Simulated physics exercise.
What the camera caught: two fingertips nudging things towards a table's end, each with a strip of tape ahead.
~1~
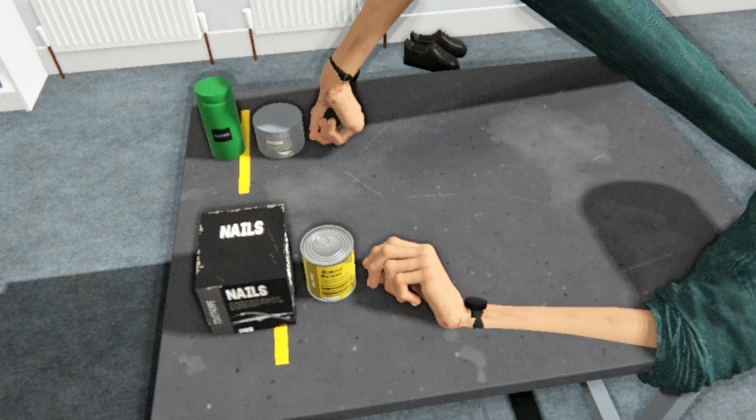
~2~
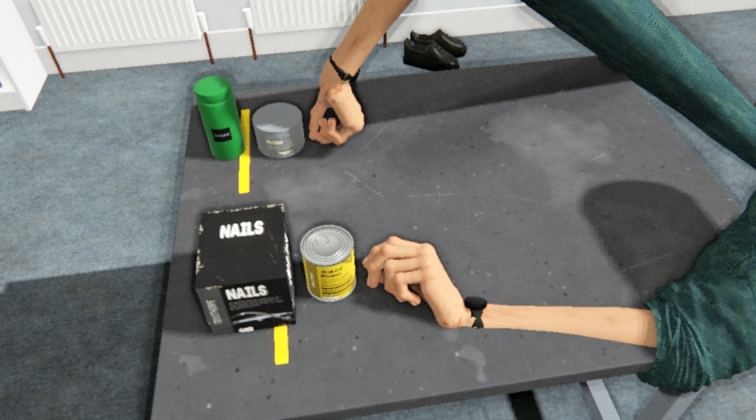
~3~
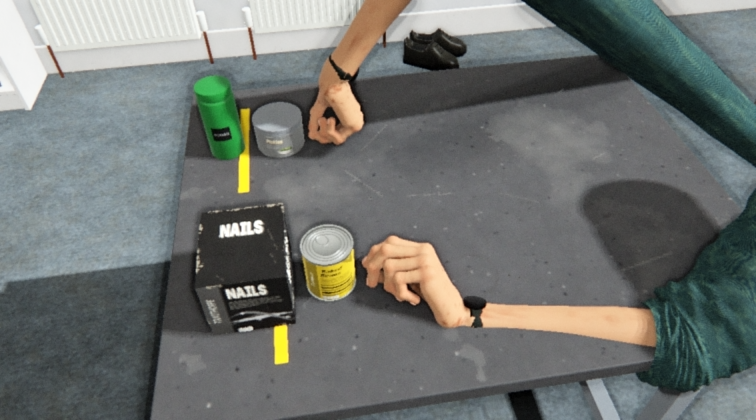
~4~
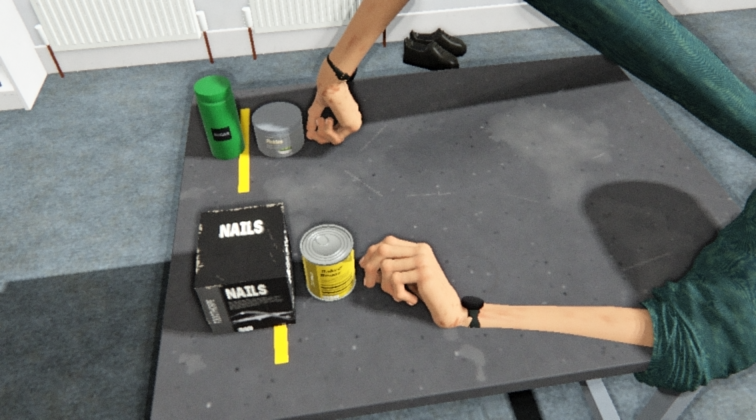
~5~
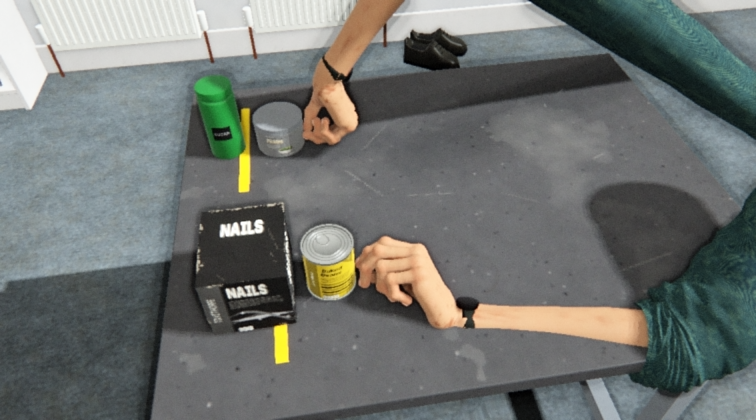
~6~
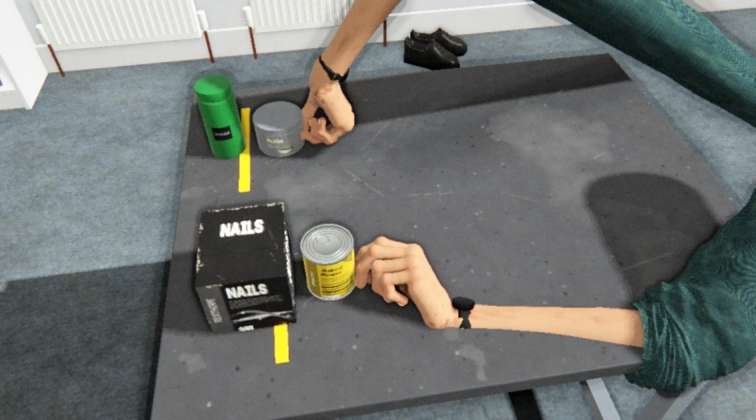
Two hands creeping slightly left on a grey table towards a grey tub and yellow pot, green jar and black box staying still.
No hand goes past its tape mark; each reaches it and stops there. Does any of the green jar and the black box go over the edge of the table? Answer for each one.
Green jar - goes over, black box - stays on.
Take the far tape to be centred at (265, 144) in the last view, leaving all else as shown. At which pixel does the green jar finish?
(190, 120).
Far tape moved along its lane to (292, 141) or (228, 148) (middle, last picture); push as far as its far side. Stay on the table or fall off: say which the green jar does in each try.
Try one: It never leaves the tabletop; try two: It is lost over the side.
Then, 1.18 s past the last view, green jar travelled about its own width near (168, 124); black box travelled about its own width near (178, 276).
Then, 1.46 s past the last view, green jar leaning 64° off how it started near (139, 171); black box travelled about its own width near (172, 277).
Then, 1.66 s past the last view, green jar in the air near (166, 313); black box travelled about its own width near (172, 277).
Finally, the green jar falls off the table, near (162, 371); the black box remains on top, near (172, 278).
